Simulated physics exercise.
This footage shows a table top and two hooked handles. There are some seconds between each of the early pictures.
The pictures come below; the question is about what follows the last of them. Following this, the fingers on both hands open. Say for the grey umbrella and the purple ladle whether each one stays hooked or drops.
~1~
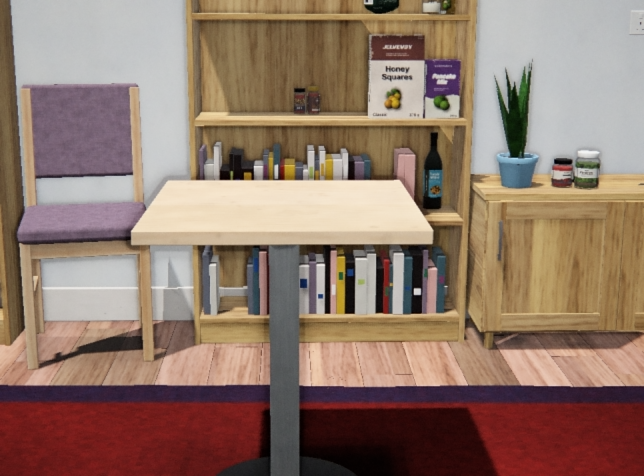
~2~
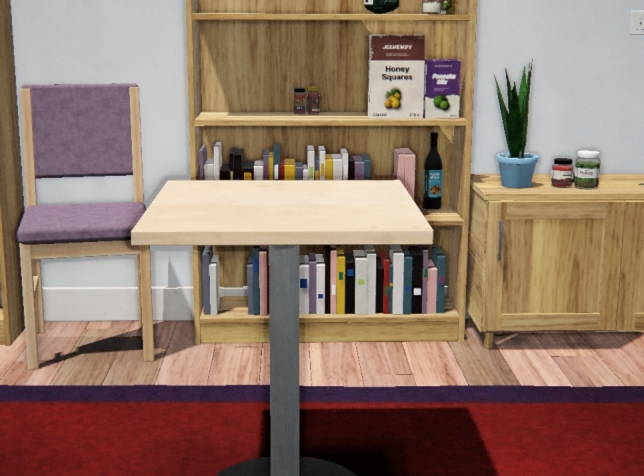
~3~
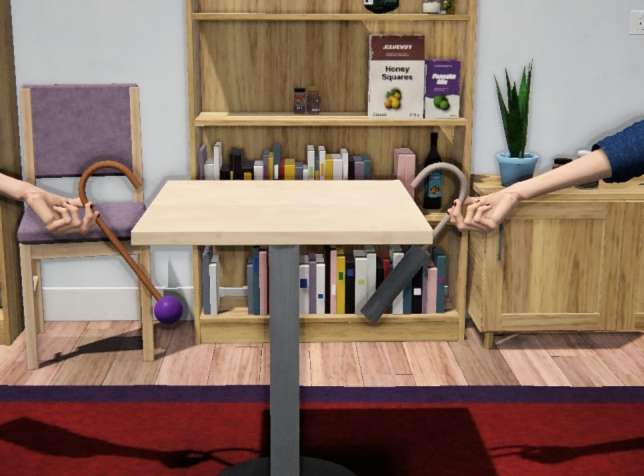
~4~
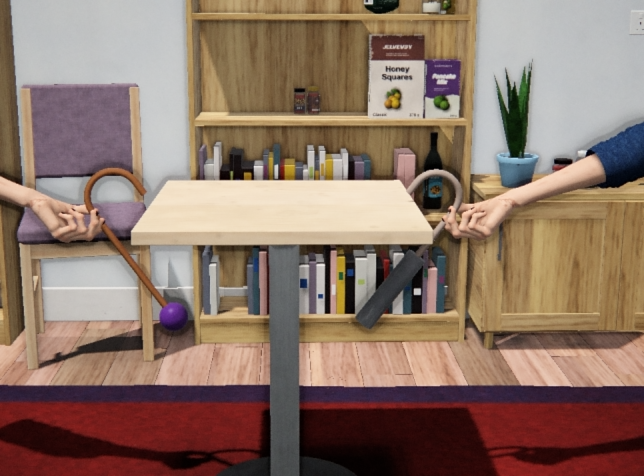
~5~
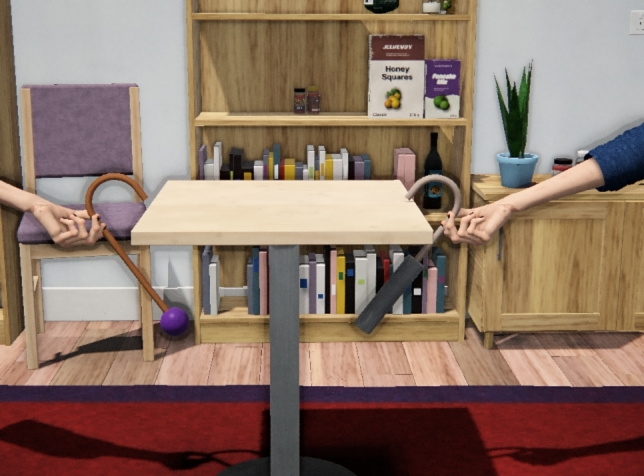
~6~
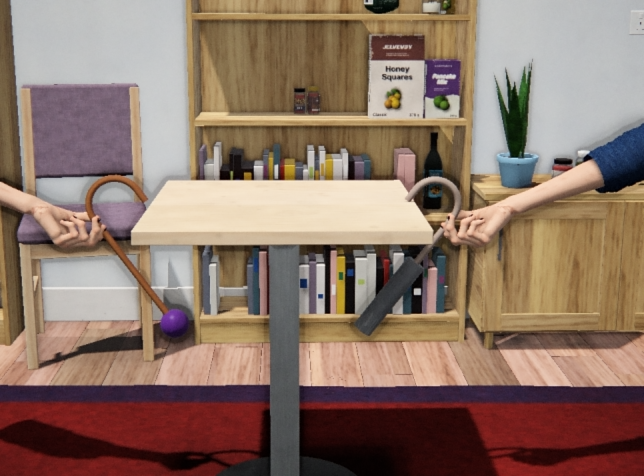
Each: The grey umbrella stays hooked, the purple ladle drops.
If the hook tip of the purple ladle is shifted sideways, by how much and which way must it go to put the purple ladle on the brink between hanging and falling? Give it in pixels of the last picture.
Right, 8 pixels.
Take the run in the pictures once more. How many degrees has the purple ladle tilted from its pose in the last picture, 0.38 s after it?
About 10°.
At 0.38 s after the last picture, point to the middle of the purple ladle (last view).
(136, 420).
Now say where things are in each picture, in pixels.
Table (284, 209), in the first picture.
Table (284, 209), in the second picture.
Still on the way; grey umbrella (405, 239); table (284, 209), in the third picture.
Still on the way; purple ladle (146, 248); table (284, 209), in the fourth picture.
Still on the way; grey umbrella (399, 251); table (284, 209), in the fifth picture.
In place, still held; grey umbrella (398, 253); purple ladle (147, 254); table (284, 209), in the sixth picture.
Then, 0.38 s after the last picture, grey umbrella at rest near (401, 254); purple ladle down below near (136, 420).
At rest, the grey umbrella stays hooked on the edge, near (399, 253); the purple ladle falls to the floor.
